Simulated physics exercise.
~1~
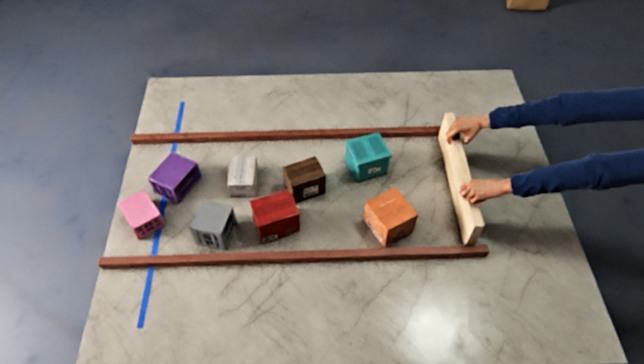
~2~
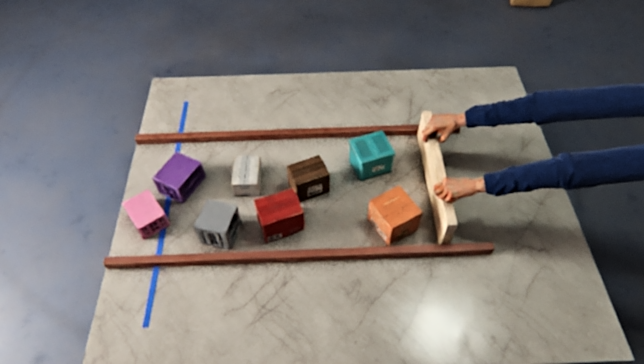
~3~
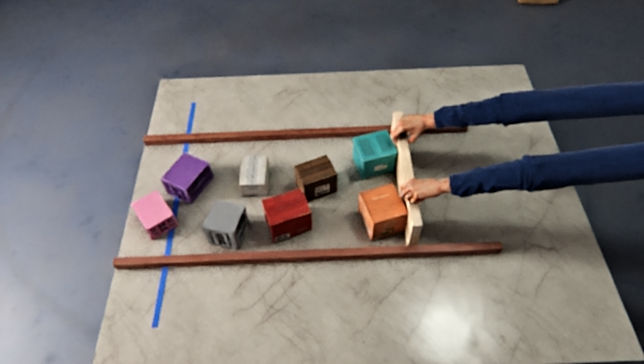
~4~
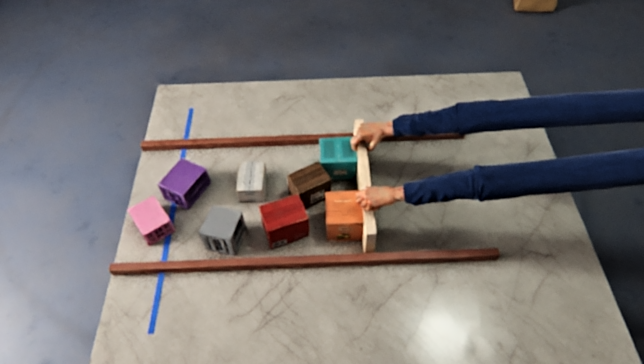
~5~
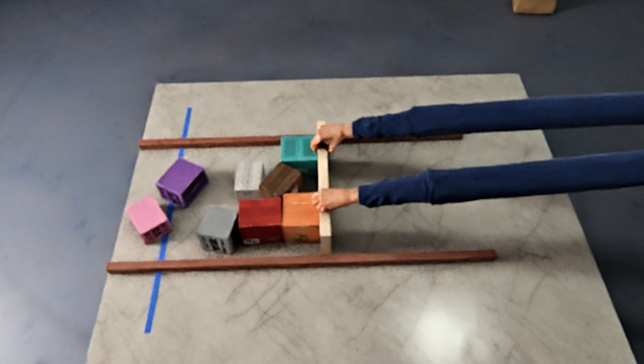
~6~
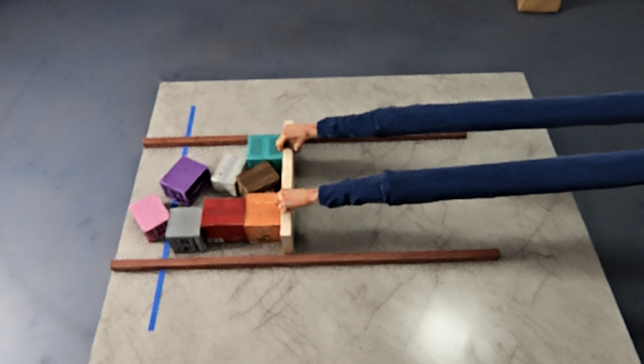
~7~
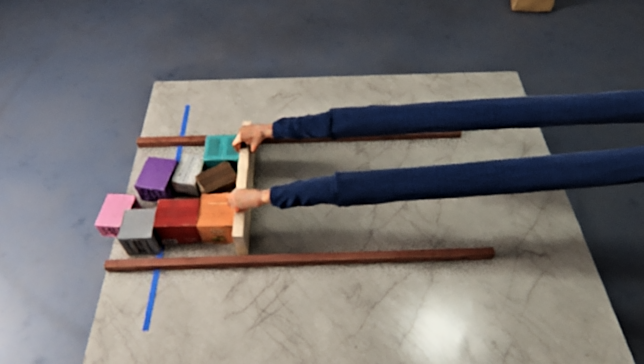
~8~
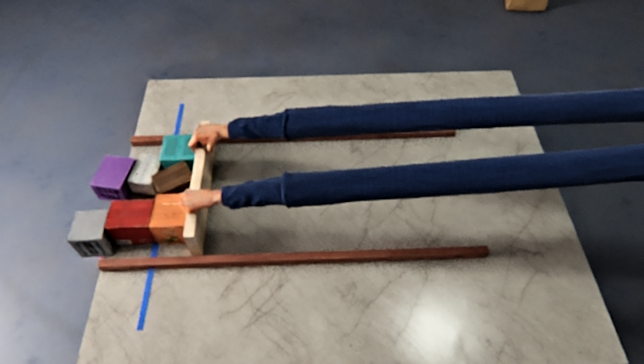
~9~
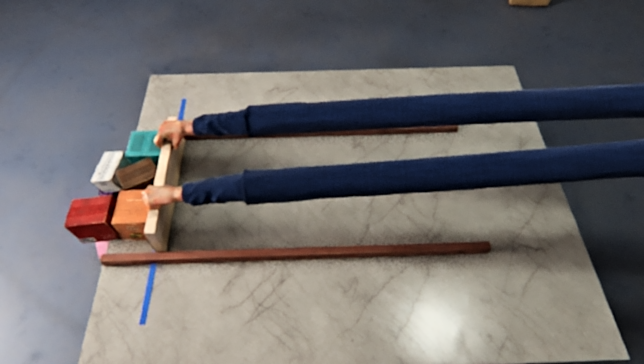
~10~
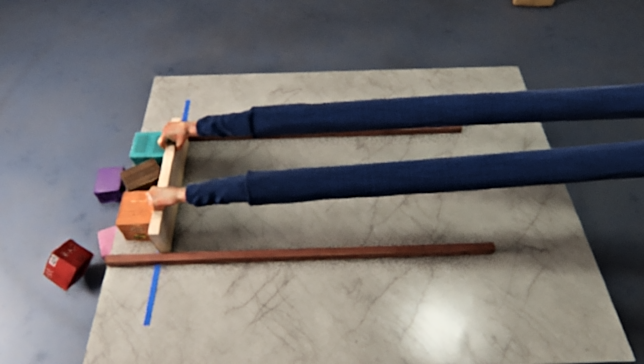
On a low grey platform above a blue-grey floor, seen from above by a slightly swaying camera, eight box-like parcels stand between two reddish-brown battens. Pink and purple ones sit near a blue tape line at left, with grey, white, red, brown, turquoise and orange ones to the right. Two blue-sleeved arms slide a pale upright plank leftward, gathering turquoise and orange, then brown and red, then white and grey. The packed group shoves the leading boxes over the left edge. The plank stops near the tape, the red box tumbles off, and only orange, turquoise and brown remain on top.
